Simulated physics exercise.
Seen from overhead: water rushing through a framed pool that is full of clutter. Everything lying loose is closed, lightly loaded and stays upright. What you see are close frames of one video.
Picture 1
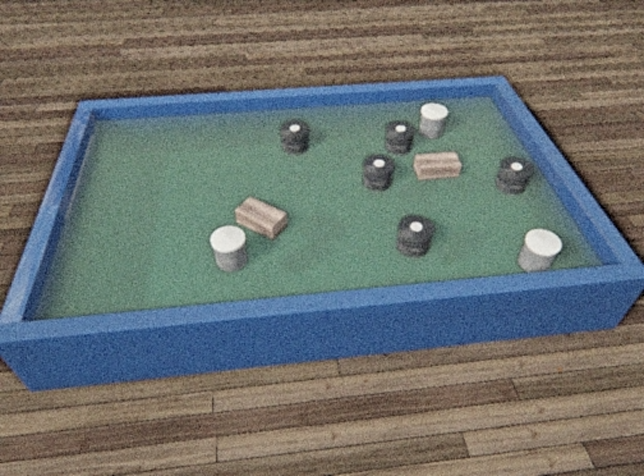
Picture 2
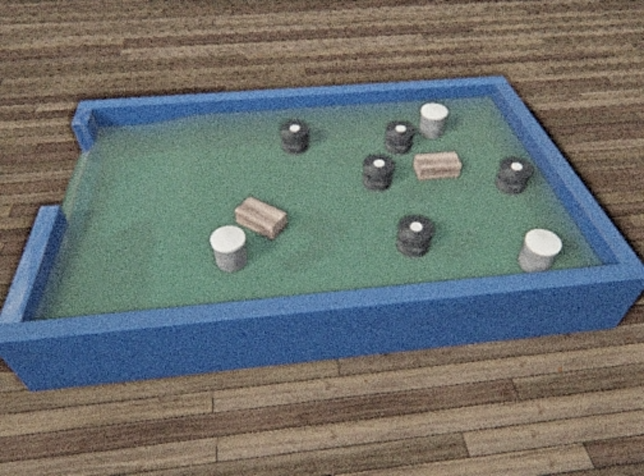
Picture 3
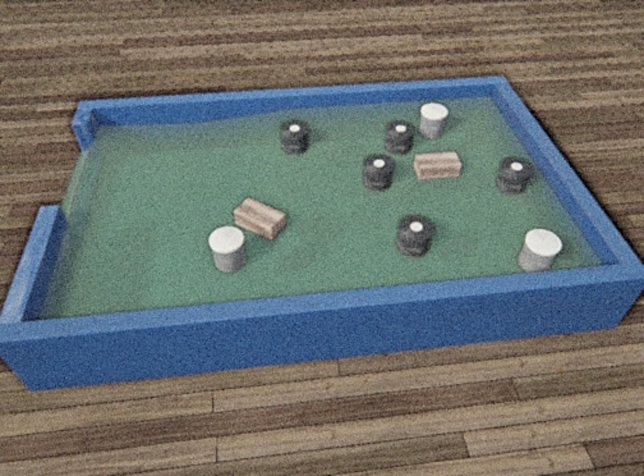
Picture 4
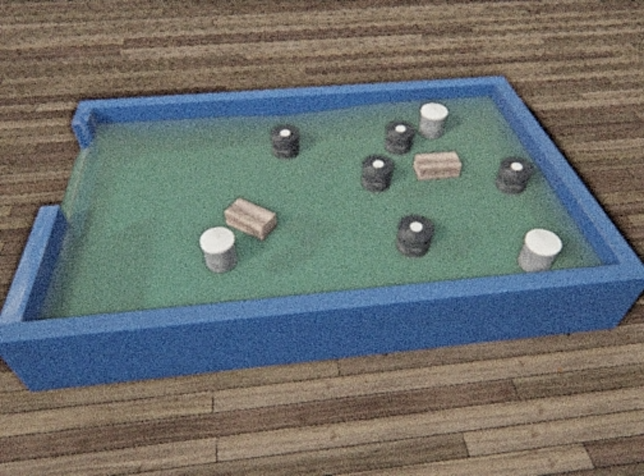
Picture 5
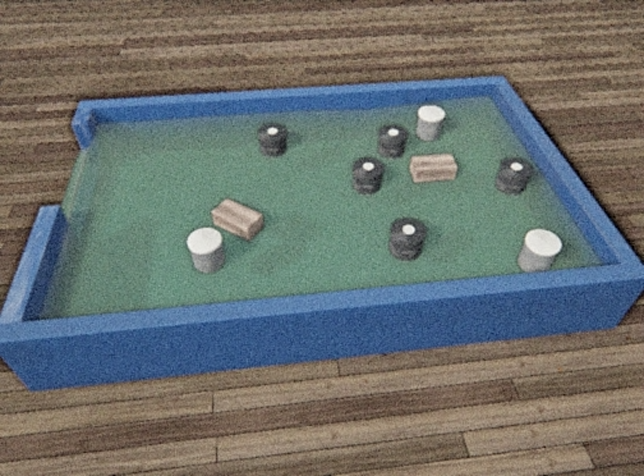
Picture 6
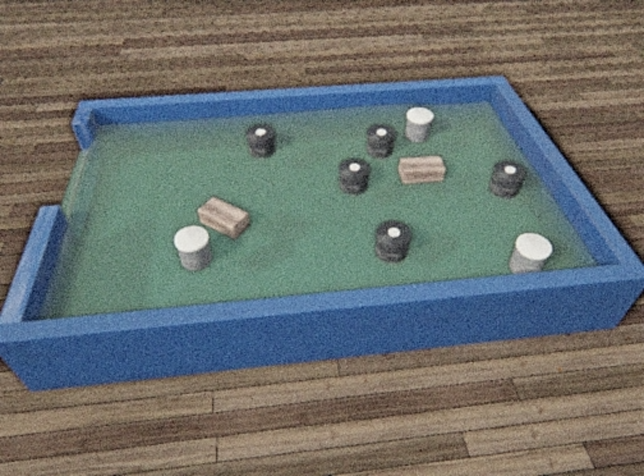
Water lies still in a blue-framed pool on a wooden floor, holding dark round tubs, pale-topped cylinders and two brown blocks, until a section of the left wall disappears. The objects nearer the gap then drift slightly left, and those farther right follow with small shifts of their own.
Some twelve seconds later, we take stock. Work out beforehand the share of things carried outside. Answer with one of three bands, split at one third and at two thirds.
Under one third.
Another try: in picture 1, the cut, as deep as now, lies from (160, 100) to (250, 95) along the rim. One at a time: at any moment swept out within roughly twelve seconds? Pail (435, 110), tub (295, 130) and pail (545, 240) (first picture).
The three give no escape, escape and no escape, in that order.
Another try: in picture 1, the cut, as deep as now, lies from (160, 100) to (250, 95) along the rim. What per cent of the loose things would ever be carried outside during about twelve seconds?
10 per cent.
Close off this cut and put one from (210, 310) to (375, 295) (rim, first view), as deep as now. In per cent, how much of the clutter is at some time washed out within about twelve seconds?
Estimated share: Around 40 %.
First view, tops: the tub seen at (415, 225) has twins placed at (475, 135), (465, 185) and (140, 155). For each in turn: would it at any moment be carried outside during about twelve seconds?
Summary in sequence: Never leaves, never leaves, exits at some point.
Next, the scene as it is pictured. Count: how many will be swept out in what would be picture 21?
Total: 1.
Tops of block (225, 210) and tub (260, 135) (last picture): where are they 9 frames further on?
The first should be around (153, 206) and the second around (185, 143).
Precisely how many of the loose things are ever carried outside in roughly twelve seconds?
That makes 3.
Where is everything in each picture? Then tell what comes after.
The first frame shows a tub at (295, 129) floats; a block at (261, 212) floats; 0 of 10 have shifted.
The second frame shows a tub at (295, 129), afloat; a block at (261, 212), afloat; 0 of 10 have shifted.
The third frame shows a tub at (295, 129), afloat; a block at (259, 213), afloat; 0 of 10 have shifted.
The fourth frame shows a tub at (285, 134) floats, close to its start; a block at (250, 213) floats, close to its start; 3 of 10 have shifted.
The fifth frame shows a tub at (273, 132) floats, close to its start; a block at (237, 213), afloat, close to its start; 5 of 10 have shifted.
The sixth frame shows a tub at (261, 133), afloat, close to its start; a block at (223, 212) floats, close to its start; 8 of 10 have shifted.
A moment on, 0 of 10 are out; 10 afloat.
Next, 0 of 10 are out; 10 afloat.
Later, 1 of 10 are out; 9 afloat.
In the end, 3 of 10 are out; 7 afloat.
